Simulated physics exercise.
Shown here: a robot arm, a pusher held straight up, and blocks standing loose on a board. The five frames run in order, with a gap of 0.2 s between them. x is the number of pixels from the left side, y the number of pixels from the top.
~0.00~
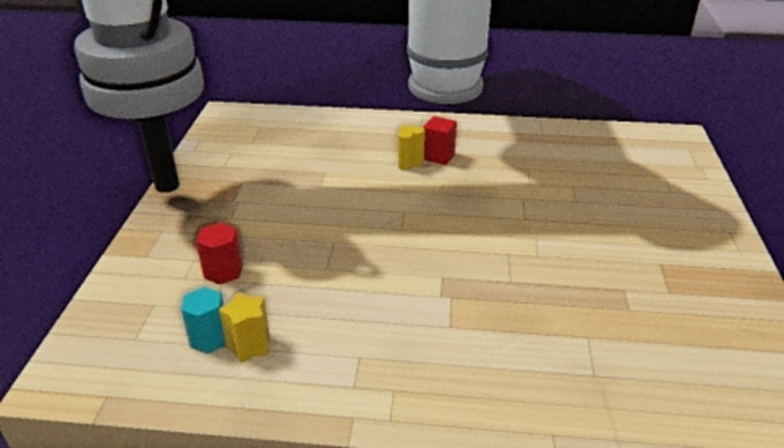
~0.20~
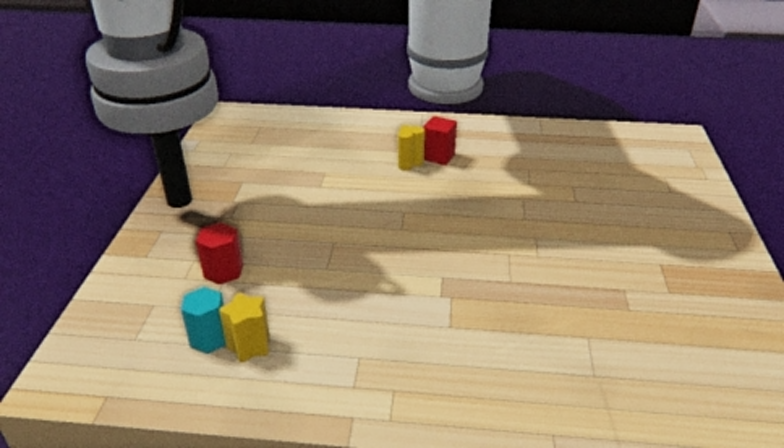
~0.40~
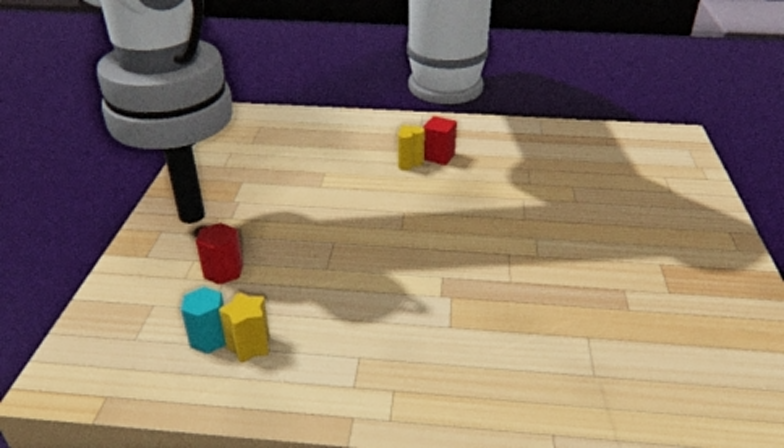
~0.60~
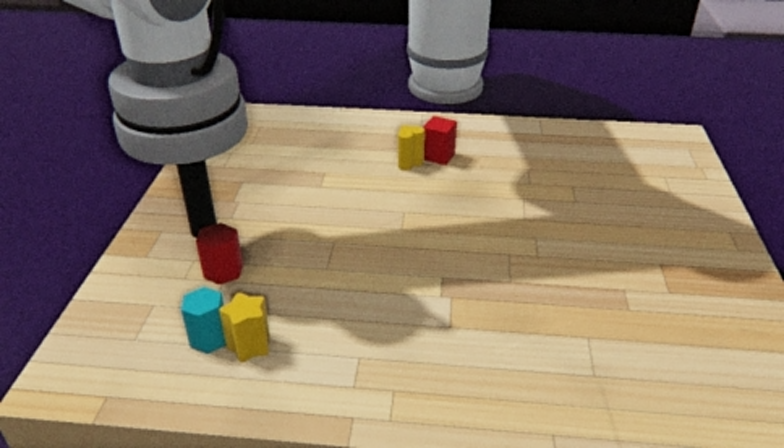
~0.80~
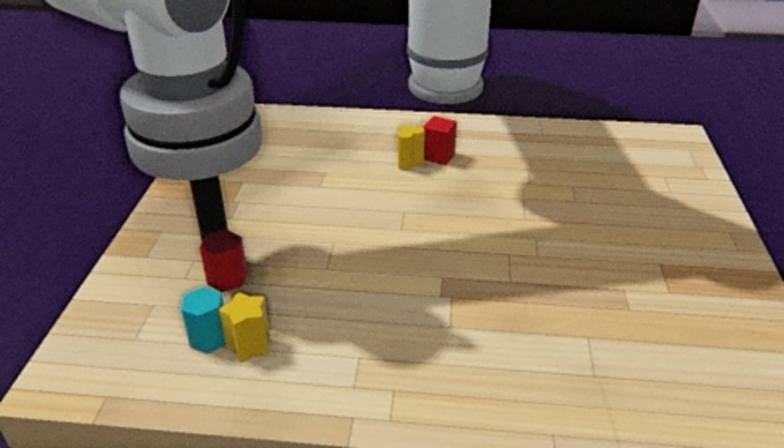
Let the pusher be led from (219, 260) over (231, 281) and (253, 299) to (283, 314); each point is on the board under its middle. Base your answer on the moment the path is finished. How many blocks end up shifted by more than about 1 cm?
I count two.
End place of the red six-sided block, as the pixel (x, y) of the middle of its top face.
It will likely be found at (246, 293).
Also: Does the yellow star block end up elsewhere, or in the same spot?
Put simply, it goes somewhere else.
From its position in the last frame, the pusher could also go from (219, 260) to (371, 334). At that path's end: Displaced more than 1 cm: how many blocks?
It should be one, as far as I can tell.
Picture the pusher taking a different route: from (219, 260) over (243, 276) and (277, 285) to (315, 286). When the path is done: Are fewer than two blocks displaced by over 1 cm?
The answer is yes.
The first path, step by step. One third of the way, pusher (229, 268); red six-sided block (232, 264).
Two thirds of the way, pusher (251, 286); red six-sided block (244, 286), turned 35° clockwise; yellow star block (244, 314).
At the end, pusher (281, 300); turquoise six-sided block unmoved; red six-sided block (246, 293), turned 50° clockwise; yellow star block (241, 322), turned 15° anticlockwise.
